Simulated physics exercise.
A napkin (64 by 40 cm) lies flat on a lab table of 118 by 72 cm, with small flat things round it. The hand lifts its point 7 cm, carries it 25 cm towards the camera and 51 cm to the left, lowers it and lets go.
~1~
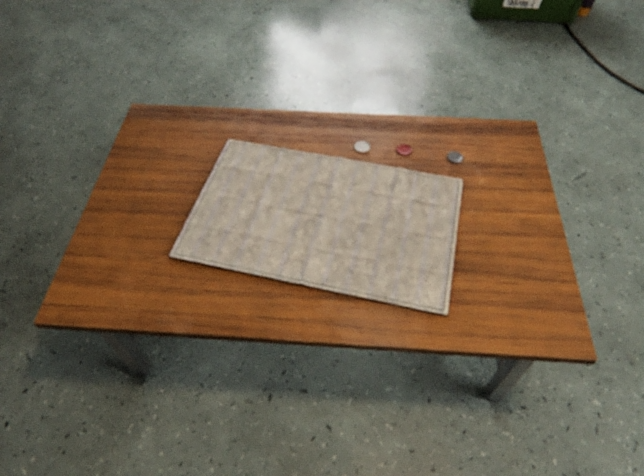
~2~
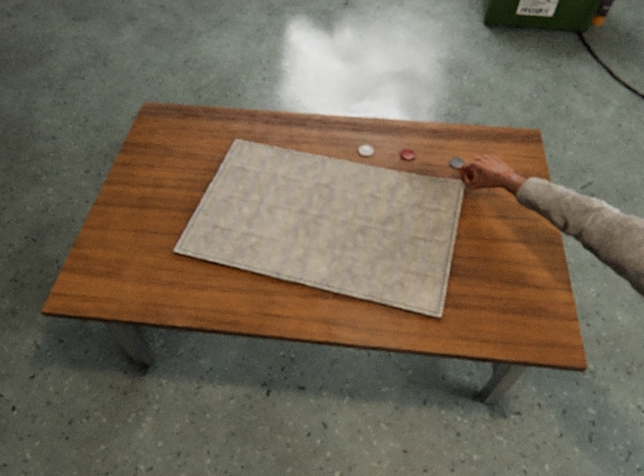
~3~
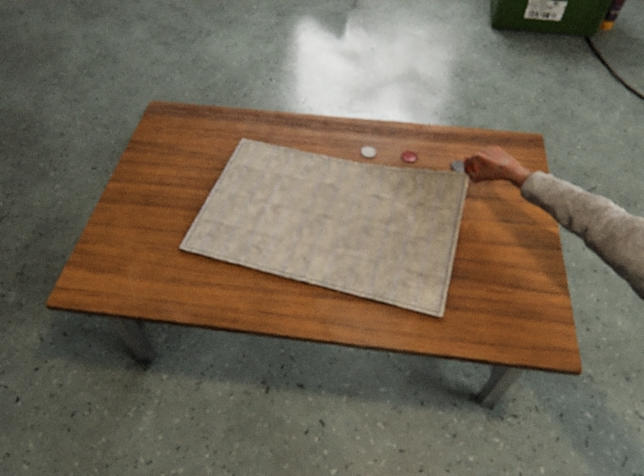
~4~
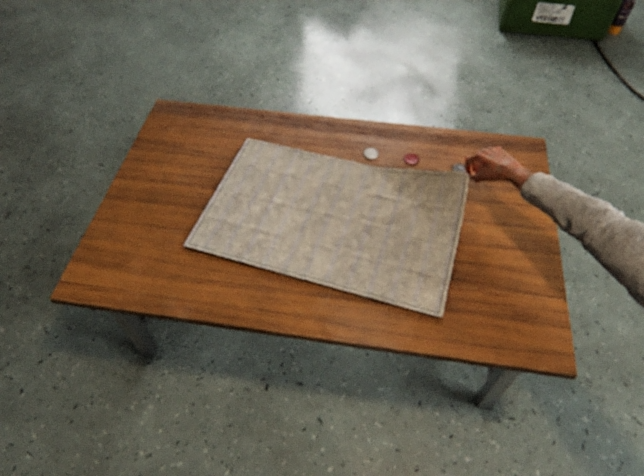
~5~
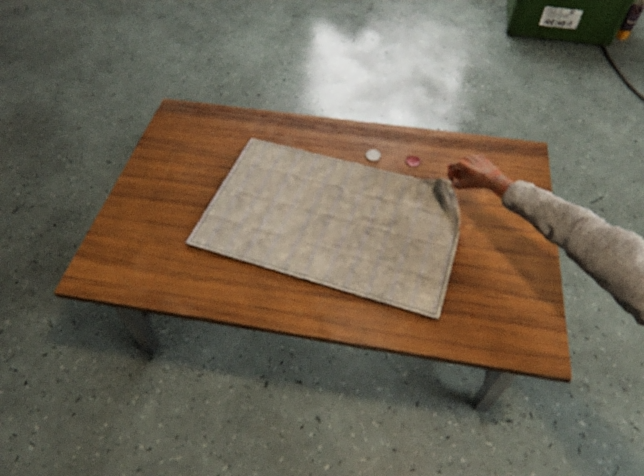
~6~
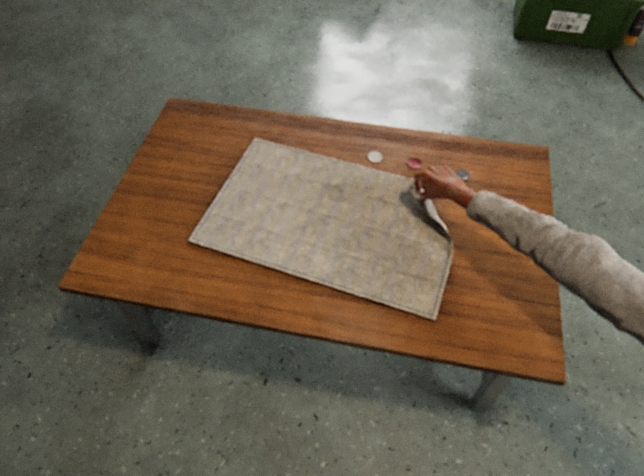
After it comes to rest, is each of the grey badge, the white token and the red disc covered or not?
The grey badge remains in the open, the white token stays uncovered, the red disc still shows.
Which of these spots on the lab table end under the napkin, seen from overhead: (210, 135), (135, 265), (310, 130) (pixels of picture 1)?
The first stays uncovered; the second still shows; the third still shows.
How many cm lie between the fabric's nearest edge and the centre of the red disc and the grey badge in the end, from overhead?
About 24 cm, 37 cm.
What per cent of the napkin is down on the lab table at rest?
About 65 %.
Next, 80 % of it is down, spanning 63 by 49 cm, above no small thing.
Then, 70 % of it is down, spanning 54 by 55 cm, above no small thing.
After that, 65 % of it is down, spanning 52 by 57 cm, above no small thing.
Later, 70 % of it is down, spanning 51 by 57 cm, above no small thing.
At the end, 65 % of it is down, spanning 51 by 57 cm, above no small thing.
